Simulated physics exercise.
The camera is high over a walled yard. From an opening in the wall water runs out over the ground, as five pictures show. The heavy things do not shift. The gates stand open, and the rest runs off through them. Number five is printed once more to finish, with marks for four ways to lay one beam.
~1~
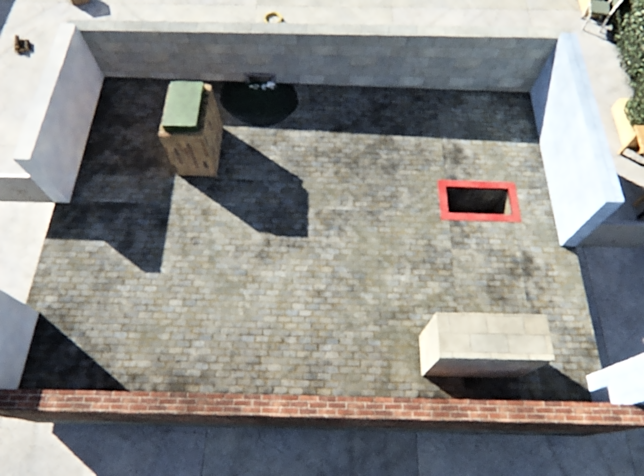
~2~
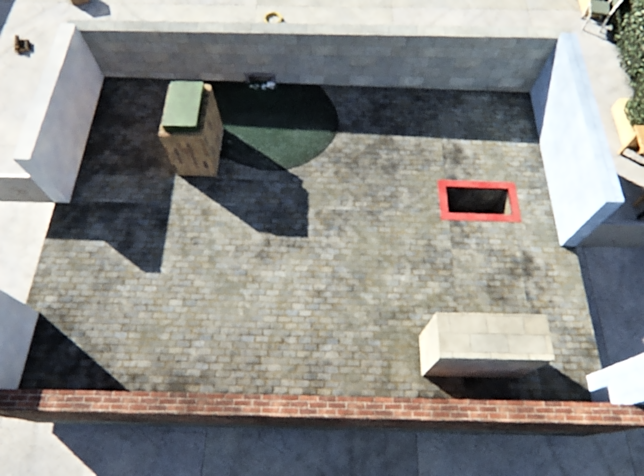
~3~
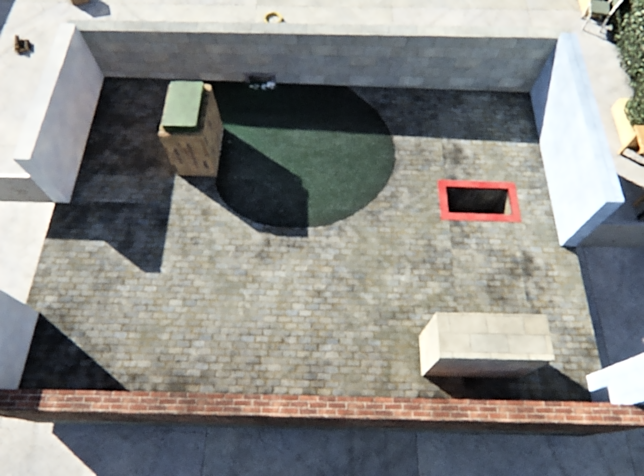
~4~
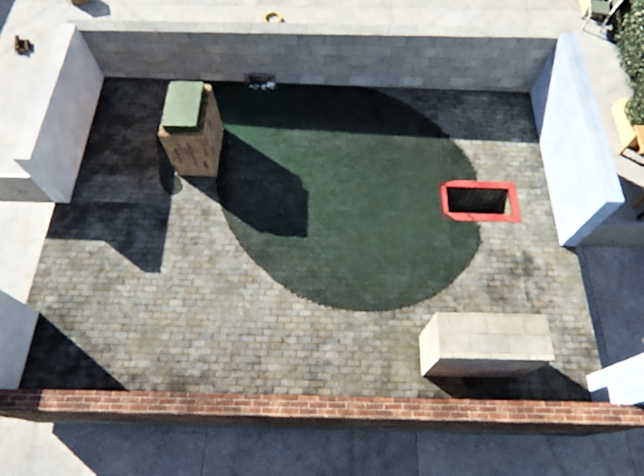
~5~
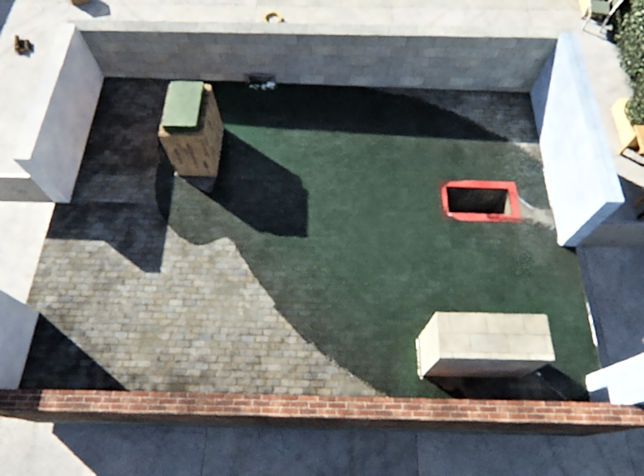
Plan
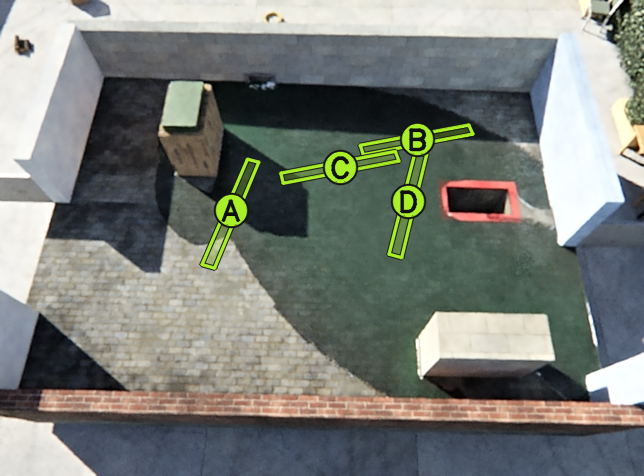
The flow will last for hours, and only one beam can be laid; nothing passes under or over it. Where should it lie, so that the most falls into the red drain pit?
A is best.
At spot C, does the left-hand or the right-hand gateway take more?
The right gate.
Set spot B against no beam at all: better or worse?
It is worse.
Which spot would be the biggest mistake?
It is D.
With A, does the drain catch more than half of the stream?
No, it does not.
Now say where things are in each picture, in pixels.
Outfall at (260, 78); red drain pit at (479, 201); open gate at (573, 307); open gate at (55, 255); 2 % of the ground under water, visible out to (250, 119); red drain pit still dry, in the first picture.
In the second picture, 9 % of the ground under water, visible out to (295, 160); red drain pit still dry.
In the third picture, 19 % of the ground under water, visible out to (311, 225); red drain pit still dry.
In the fourth picture, 35 % of the ground under water, visible out to (472, 254); red drain pit taking water.
In the fifth picture, 51 % of the ground under water, visible out to (596, 354); red drain pit taking water.
In lime, A from (208, 266) to (253, 160); B from (361, 150) to (470, 129); C from (282, 178) to (397, 156); D from (395, 255) to (420, 153).
With A, about 24 % of the stream goes into the red drain pit, about 76 % out by the gates.
With B, about 14 % of the stream goes into the red drain pit, about 86 % out by the gates.
With C, about 14 % of the stream goes into the red drain pit, about 86 % out by the gates.
With D, about 3 % of the stream goes into the red drain pit, about 97 % out by the gates.
